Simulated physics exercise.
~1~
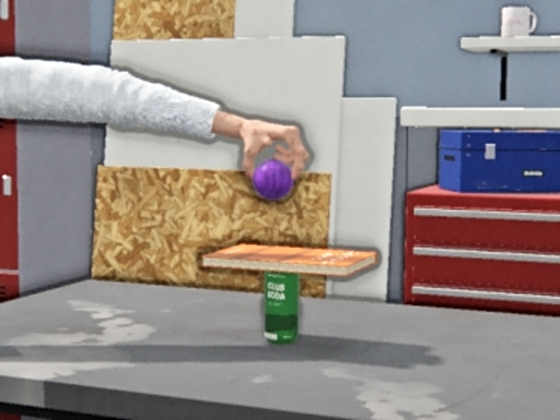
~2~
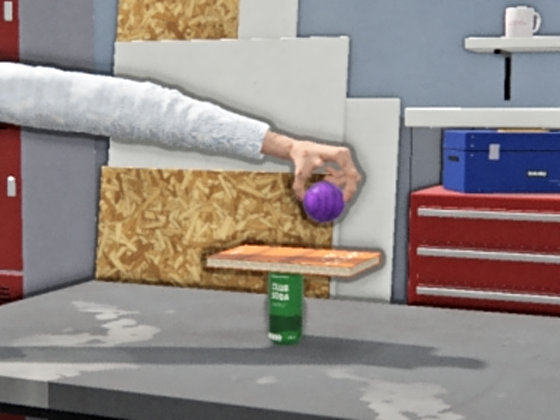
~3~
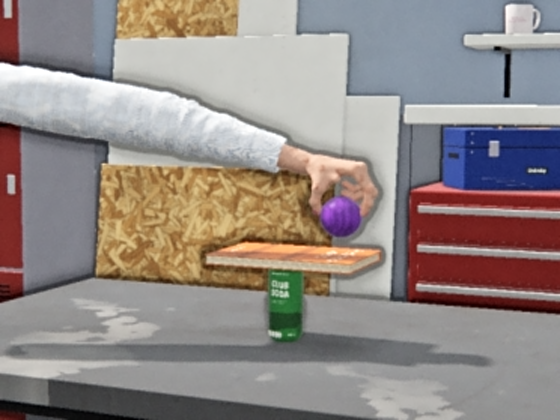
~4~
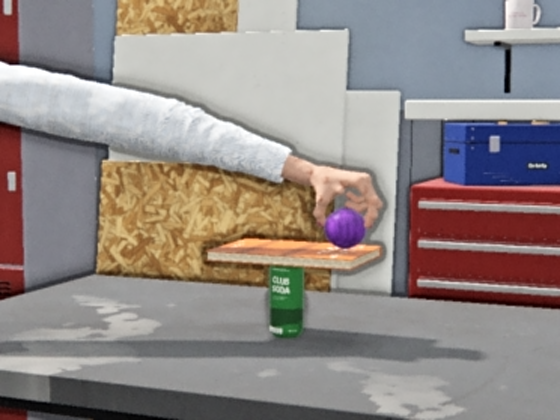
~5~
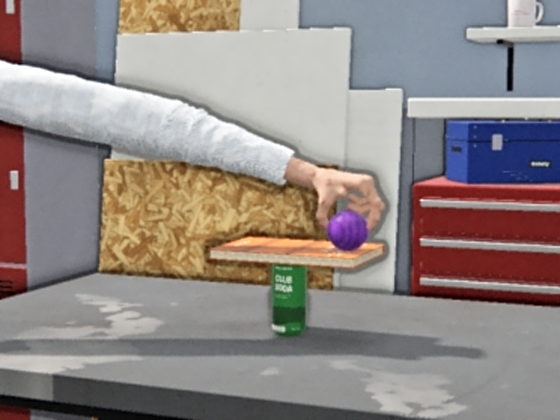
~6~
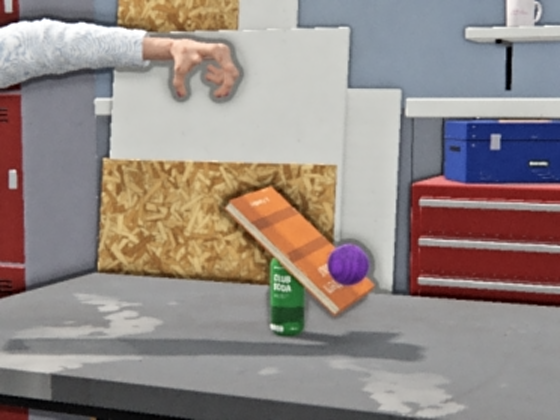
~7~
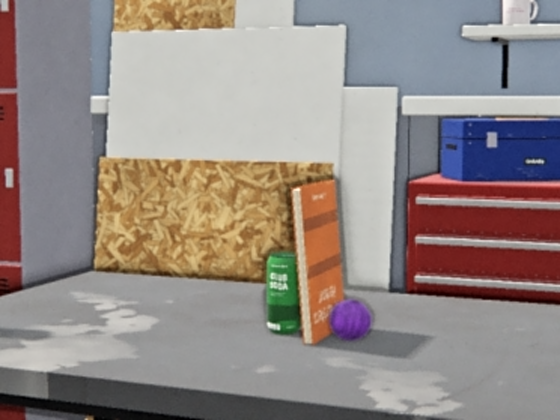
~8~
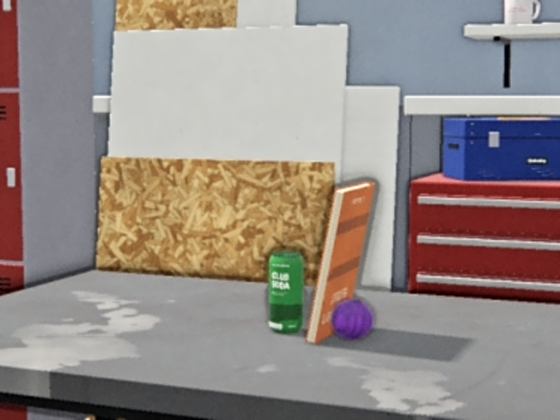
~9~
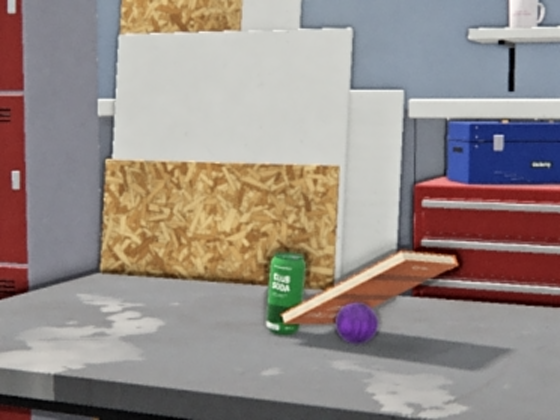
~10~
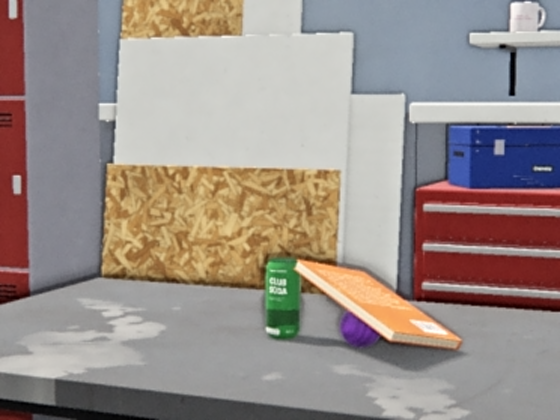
On a worn grey table in a workshop, an orange book lies flat across the top of a green can of club soda. A hand in a pale fuzzy sleeve reaches in from the left, carries a purple onion rightward and lowers it onto the book's right side. The hand lets go and draws back, and the book tips steeply down to the right. The onion drops to the table, and the book swings upright beside the can. It then topples rightward over the onion, ending slanted against it, while the can remains standing.
